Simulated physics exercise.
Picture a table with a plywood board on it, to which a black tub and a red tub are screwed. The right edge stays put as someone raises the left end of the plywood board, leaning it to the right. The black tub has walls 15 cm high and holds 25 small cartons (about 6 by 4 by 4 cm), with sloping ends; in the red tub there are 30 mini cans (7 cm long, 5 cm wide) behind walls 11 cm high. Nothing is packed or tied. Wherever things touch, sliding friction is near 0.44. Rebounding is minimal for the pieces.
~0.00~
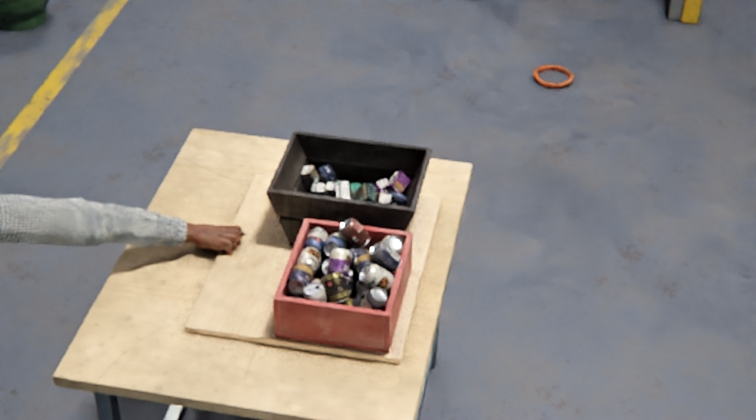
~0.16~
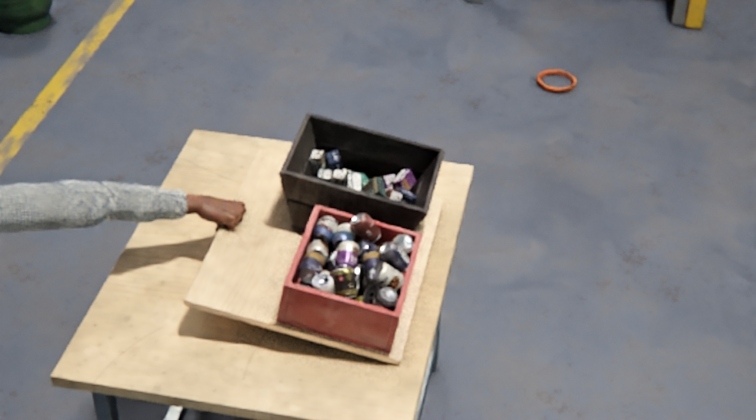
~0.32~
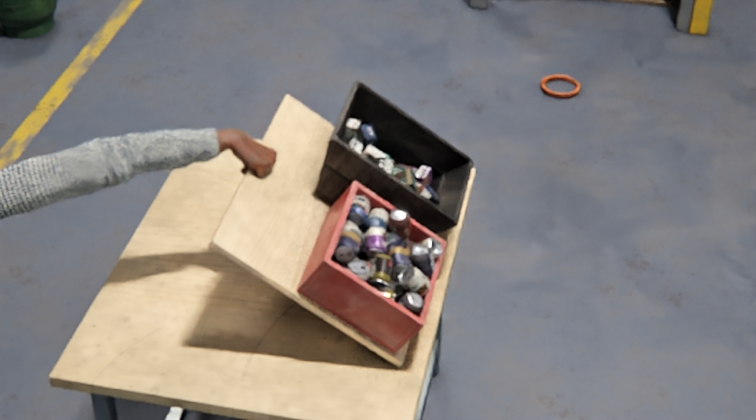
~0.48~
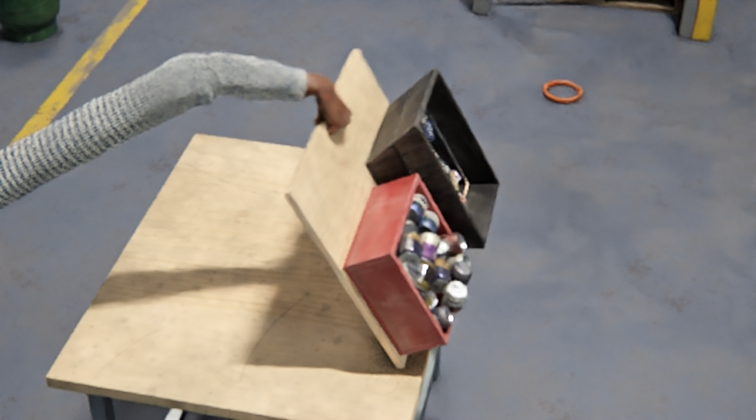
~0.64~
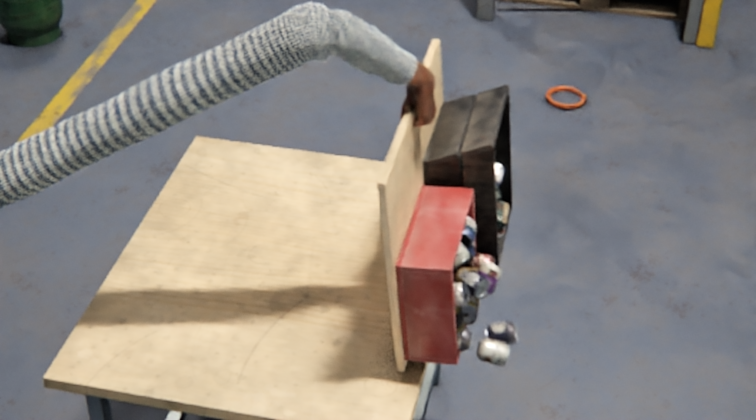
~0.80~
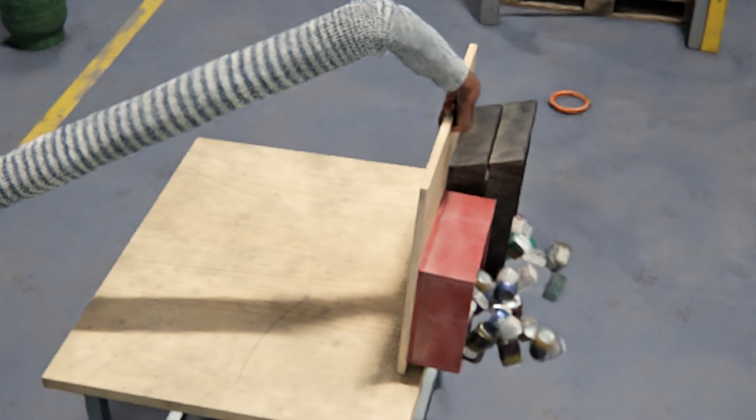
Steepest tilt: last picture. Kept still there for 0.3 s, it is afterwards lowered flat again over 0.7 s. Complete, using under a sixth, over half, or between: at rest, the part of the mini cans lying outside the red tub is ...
It is over half.
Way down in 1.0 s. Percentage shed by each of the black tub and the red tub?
In that case black tub 90, red tub 70 per cent.
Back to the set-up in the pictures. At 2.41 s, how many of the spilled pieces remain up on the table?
I'd guess near 0.
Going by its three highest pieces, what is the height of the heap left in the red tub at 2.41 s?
I'd say near 8 cm.
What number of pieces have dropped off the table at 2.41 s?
Around 45, roughly.
After 1.06 s, tilt 94°; 19 of 25 out of the black tub and 21 of 30 out of the red tub.
After 1.38 s, tilt 61°; 22 of 25 out of the black tub and 22 of 30 out of the red tub.
After 1.83 s, tilt 0°; 22 of 25 out of the black tub and 22 of 30 out of the red tub.
Final count (at 2.41 s), 22 of 25 out of the black tub and 22 of 30 out of the red tub. Asked share, 22 of 30, 73 per cent.
